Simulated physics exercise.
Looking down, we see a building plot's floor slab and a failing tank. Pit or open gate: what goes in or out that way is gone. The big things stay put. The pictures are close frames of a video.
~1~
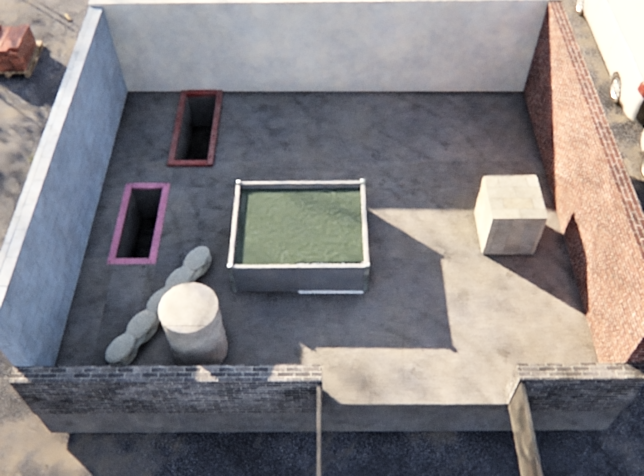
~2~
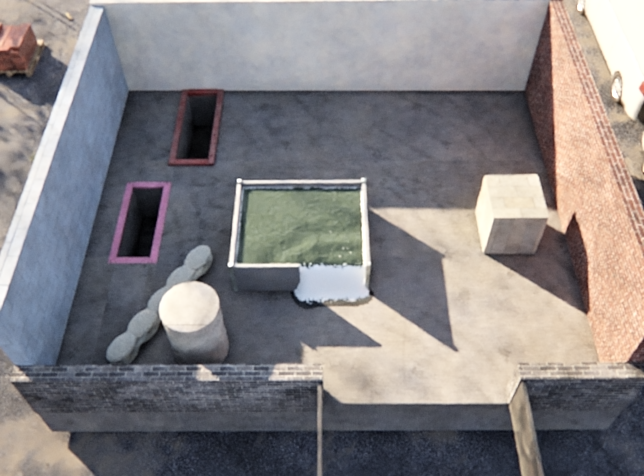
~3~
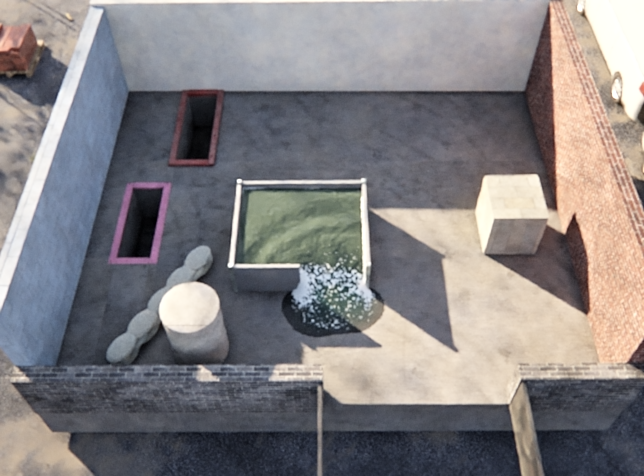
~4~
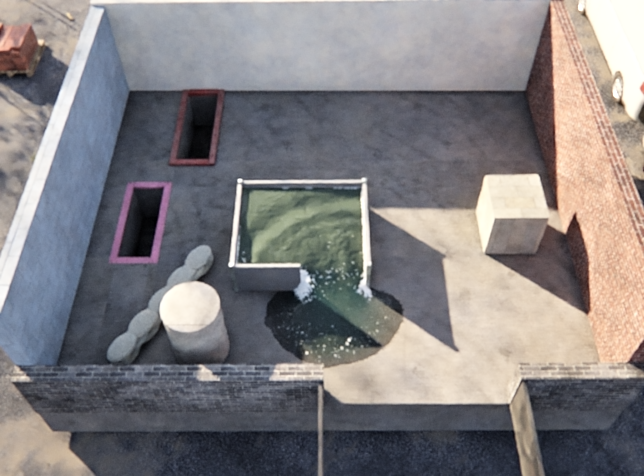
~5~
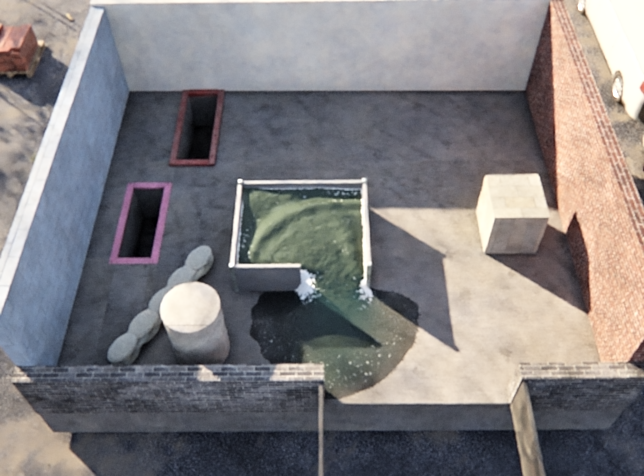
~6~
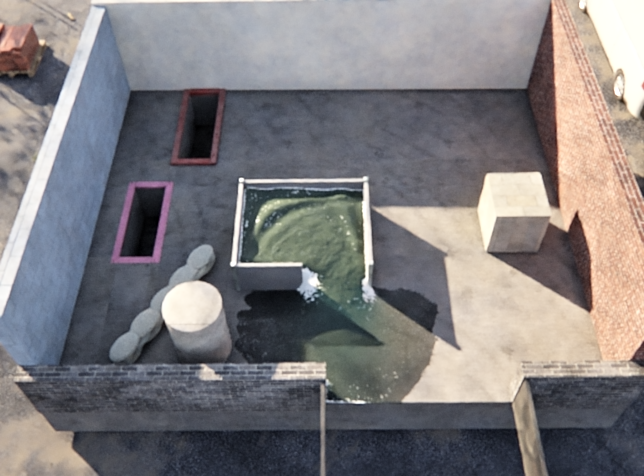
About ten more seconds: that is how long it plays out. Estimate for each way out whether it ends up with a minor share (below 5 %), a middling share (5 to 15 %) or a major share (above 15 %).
Outcome: The gate gets a big share of it - past fifteen per cent, the red pit gets hardly any of it - below five per cent, the pink pit gets hardly any of it - below five per cent.
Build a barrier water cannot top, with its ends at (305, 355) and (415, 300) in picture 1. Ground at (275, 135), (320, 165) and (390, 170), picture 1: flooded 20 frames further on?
In that order: Clear, no water, wet.
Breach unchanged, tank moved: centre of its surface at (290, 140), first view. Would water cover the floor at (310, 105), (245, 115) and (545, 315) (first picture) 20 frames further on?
Checking the three spots, I get high and dry, high and dry, swamped.
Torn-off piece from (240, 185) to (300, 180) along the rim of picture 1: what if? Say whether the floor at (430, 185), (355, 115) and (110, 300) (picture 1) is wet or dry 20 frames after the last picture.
Listed in order, they come out without a puddle, sitting in a pool and without a puddle.
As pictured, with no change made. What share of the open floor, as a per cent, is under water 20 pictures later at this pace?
I make it 20 per cent.
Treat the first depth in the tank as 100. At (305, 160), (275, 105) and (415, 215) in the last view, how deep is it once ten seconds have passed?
In order: 0, 0, 0 %.
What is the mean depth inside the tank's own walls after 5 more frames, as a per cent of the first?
I'd put it close to 66 percent.
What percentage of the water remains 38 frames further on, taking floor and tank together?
Some 50 parts in a hundred have not run off.
A moment on, water covers 10 % of the floor; the gate 8 %, the red pit 0 %, the pink pit 0 %.
Next, water covers 15 % of the floor; the gate 21 %, the red pit 0 %, the pink pit 0 %.
Then, water covers 20 % of the floor; the gate 35 %, the red pit 0 %, the pink pit 0 %.
Later, water covers 30 % of the floor; the gate 50 %, the red pit 0 %, the pink pit 1 %.
In the end, water covers 30 % of the floor; the gate 62 %, the red pit 0 %, the pink pit 2 %.
